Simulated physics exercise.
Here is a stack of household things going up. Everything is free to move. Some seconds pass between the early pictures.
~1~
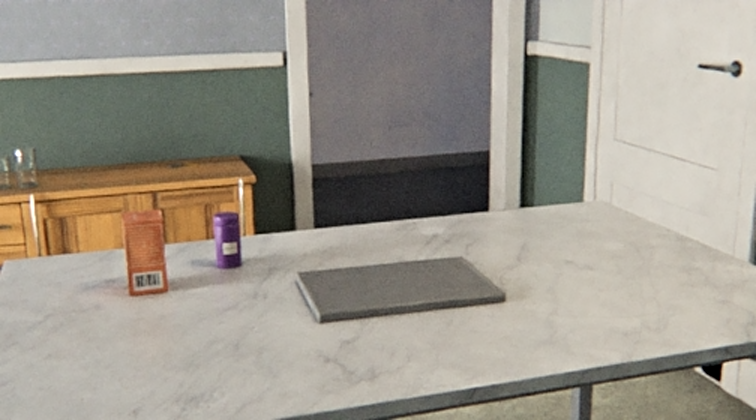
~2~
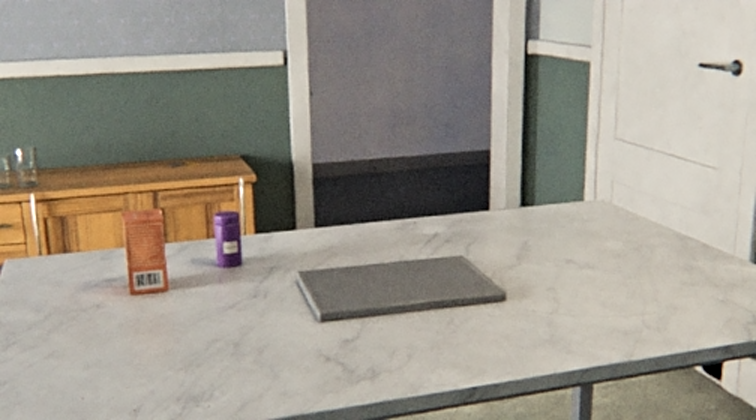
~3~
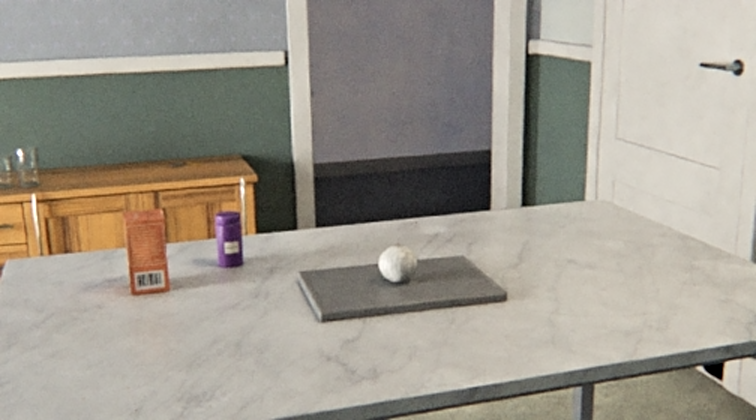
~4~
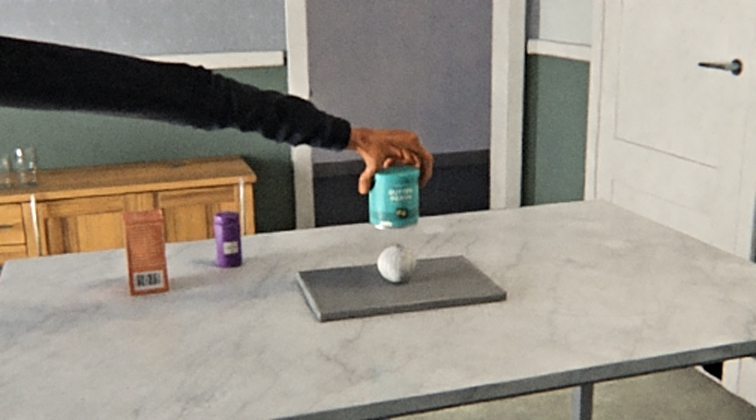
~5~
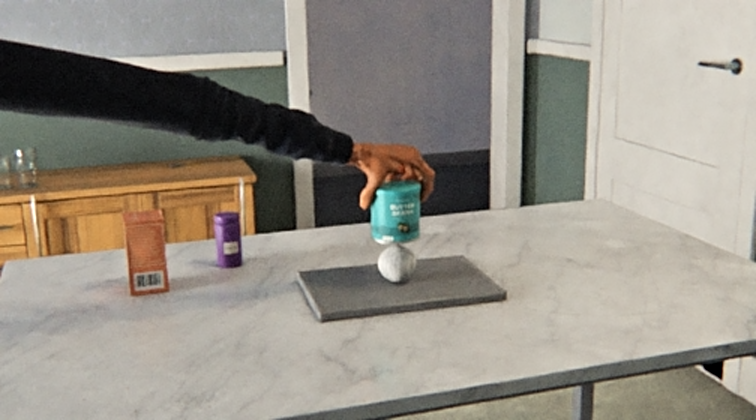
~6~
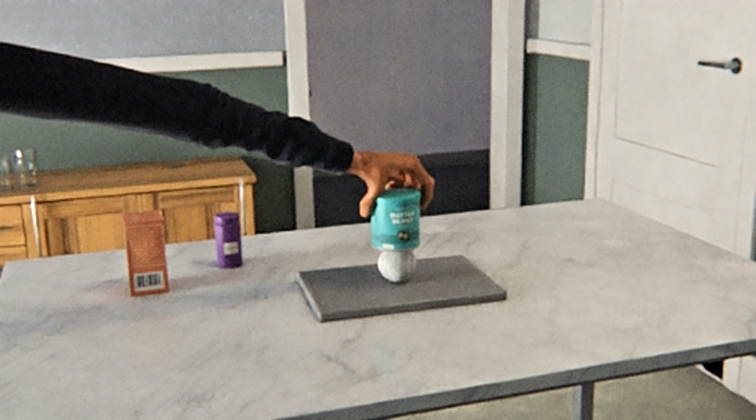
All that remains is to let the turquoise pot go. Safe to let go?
As it turns out, it gives way.
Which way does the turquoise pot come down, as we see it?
It goes to the left.
Then, 0.60 s past the last view, turquoise pot rocked 50° from its first pose near (365, 232).
Then, 0.70 s past the last view, turquoise pot now fallen.
Finally, fallen, turquoise pot; the other 4 still in place. Final places as the last picture's camera would see them, turquoise pot near (322, 266). The pile loses its balance.
